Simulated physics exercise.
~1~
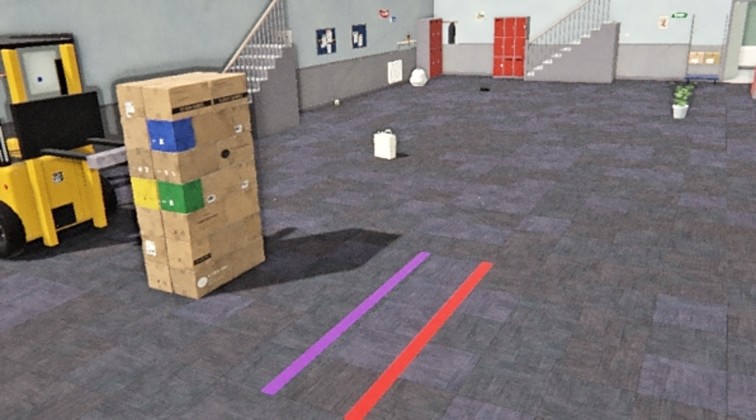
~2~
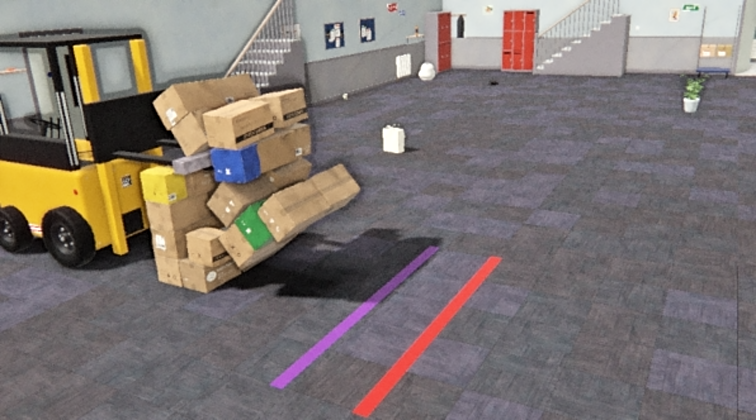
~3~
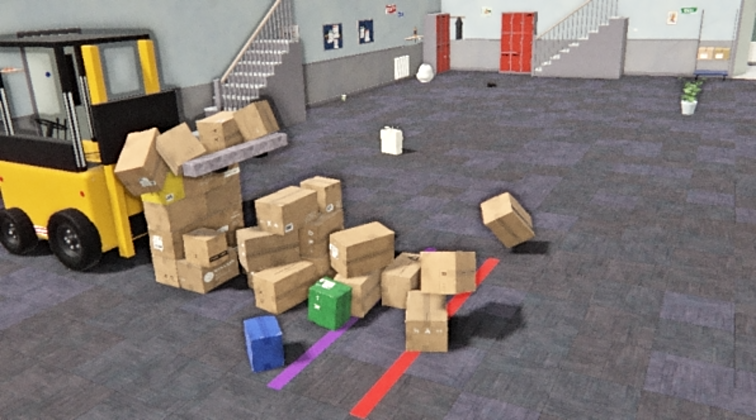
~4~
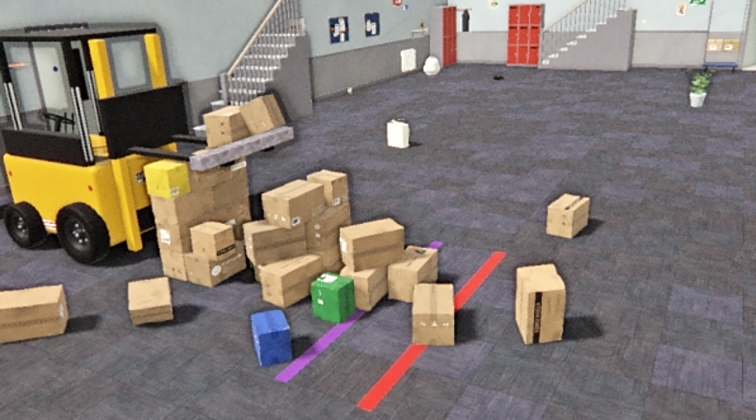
A tall block of brown taped cartons, with blue, green and yellow ones among them, stands at the left of a dark-tiled hall, seen from slightly above by a gently swaying camera. Behind it is a yellow lift truck, and purple and red lines cross the floor in front. The truck's beam pushes rightward into the stack, and the upper layers lean and topple. Cartons tumble across the floor, some rolling over the lines. At the end the blue carton lies upside down and the green one on its side, both short of the red line, while two brown cartons rest beyond it and the yellow one stays put.
